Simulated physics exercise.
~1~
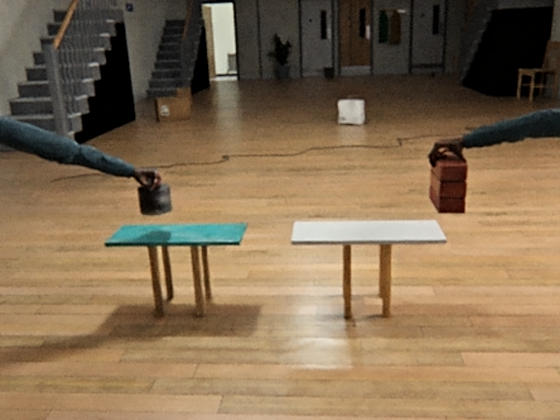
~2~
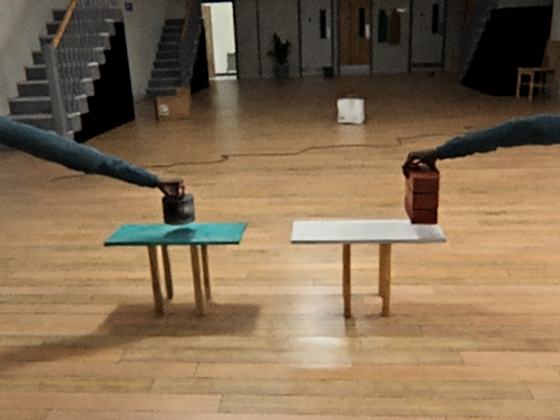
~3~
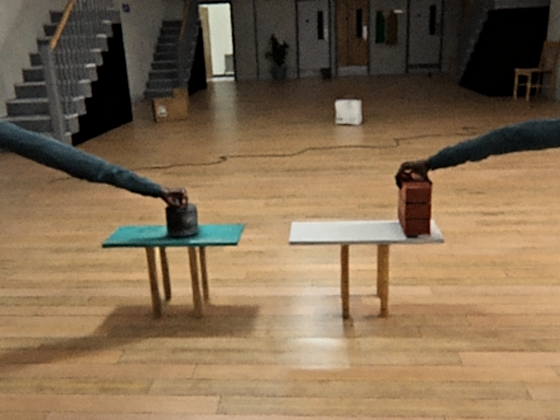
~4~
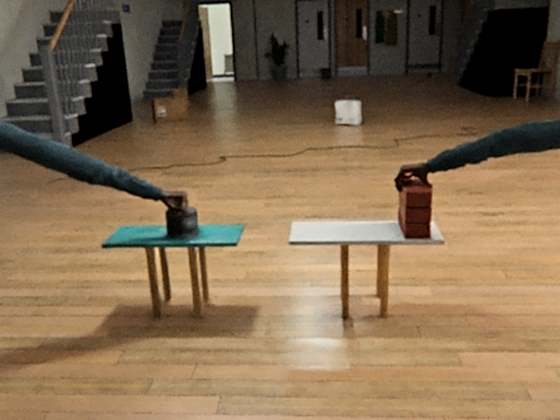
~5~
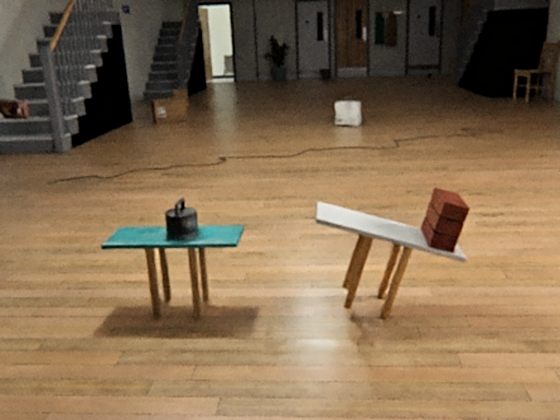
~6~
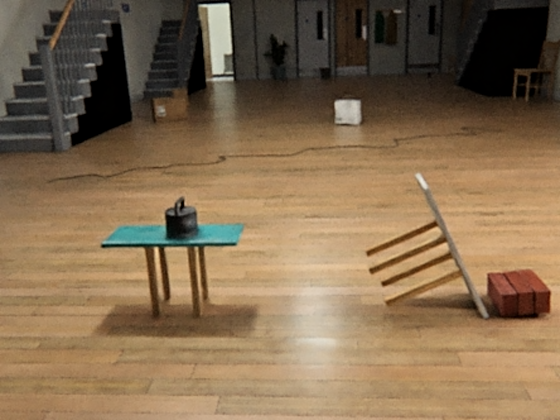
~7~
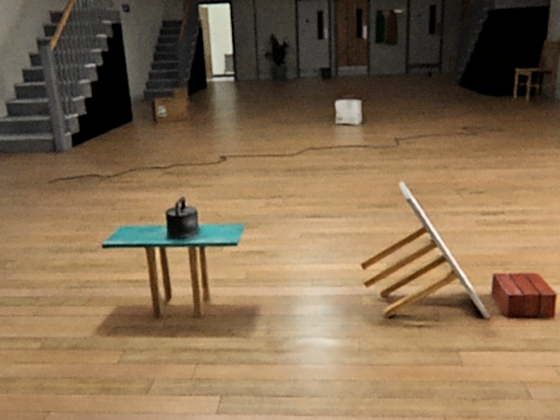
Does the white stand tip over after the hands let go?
Yes, the white stand tips over to the right and its bricks end up on the floor, while the turquoise stand stays flat on its feet.
In this clip, two hands lower a dark round object onto the middle of a turquoise stand and a stack of red bricks onto the right end of a white stand, then let go; the white one topples, dropping the bricks, while the turquoise one stays standing.
